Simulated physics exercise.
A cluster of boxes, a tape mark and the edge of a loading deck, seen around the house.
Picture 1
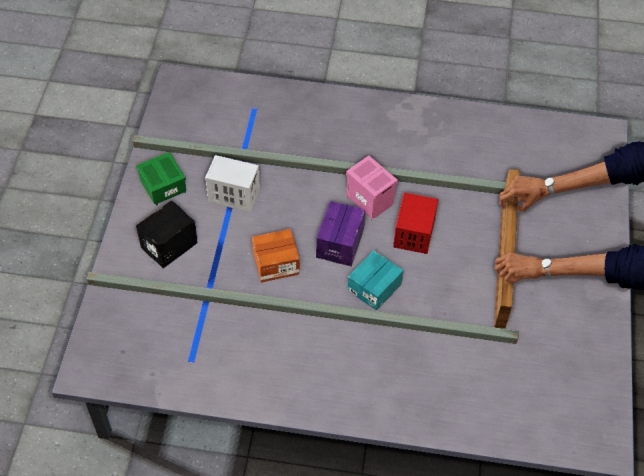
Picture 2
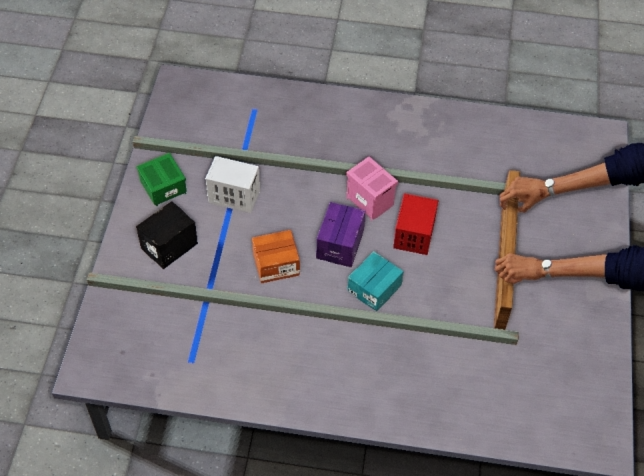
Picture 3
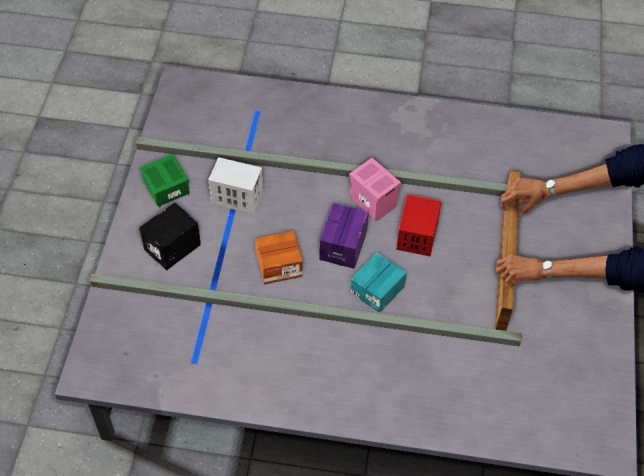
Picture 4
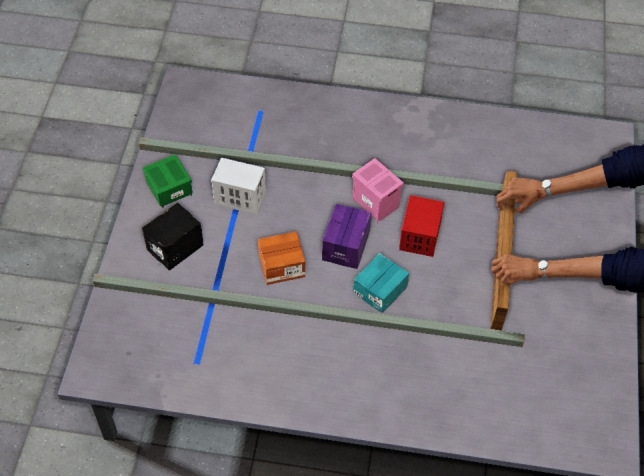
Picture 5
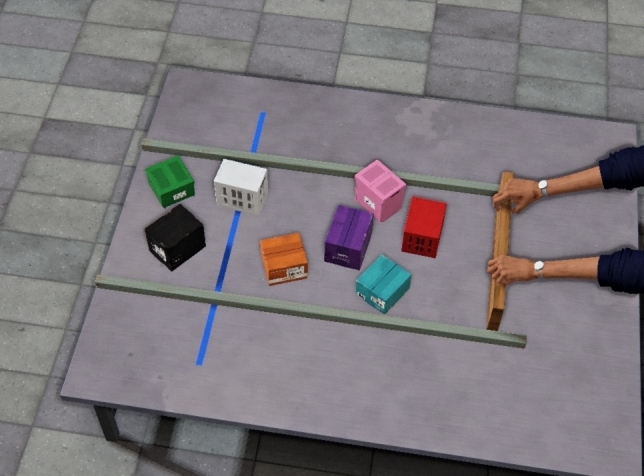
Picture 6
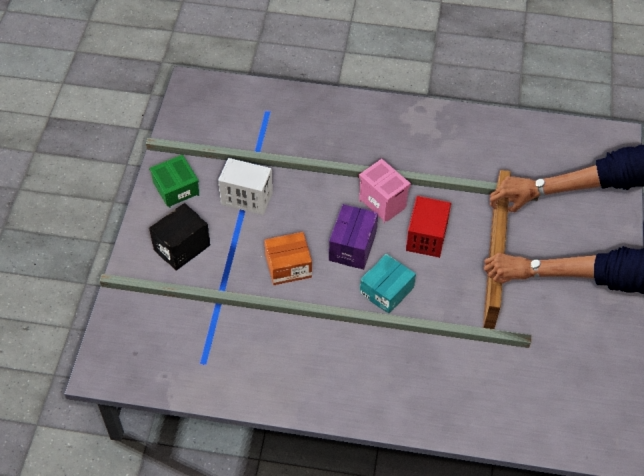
A wooden plank gripped by two hands lies at the right of a grey table on paved flooring, seen from above at an angle. Between two pale rails sit green, black and white boxes around a blue tape line at left, with orange, purple, pink, turquoise and red ones nearer the plank. The hands slide the plank slightly left, the boxes stay put, and the camera drifts gently left.
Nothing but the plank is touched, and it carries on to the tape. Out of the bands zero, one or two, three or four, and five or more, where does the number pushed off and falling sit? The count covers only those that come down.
The tally of falls will come to none at all.
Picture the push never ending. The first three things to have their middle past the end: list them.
Going first is the green tote, next the black parcel, last the orange parcel.
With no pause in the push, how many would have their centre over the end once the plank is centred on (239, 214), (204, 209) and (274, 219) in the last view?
Respectively 0, 2 and 0.
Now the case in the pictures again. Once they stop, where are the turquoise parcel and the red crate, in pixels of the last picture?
In the last picture, roughly (206, 269) and (225, 201).
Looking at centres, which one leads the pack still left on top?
The green tote, it is.
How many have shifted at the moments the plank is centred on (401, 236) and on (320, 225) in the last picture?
The first number is 4, the next one 5.
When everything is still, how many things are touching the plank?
It touches 3.
Soon after, none off yet; green tote at rest near (175, 181); black parcel at rest near (180, 237); white crate at rest near (246, 187).
At rest, the number that fall off is zero.
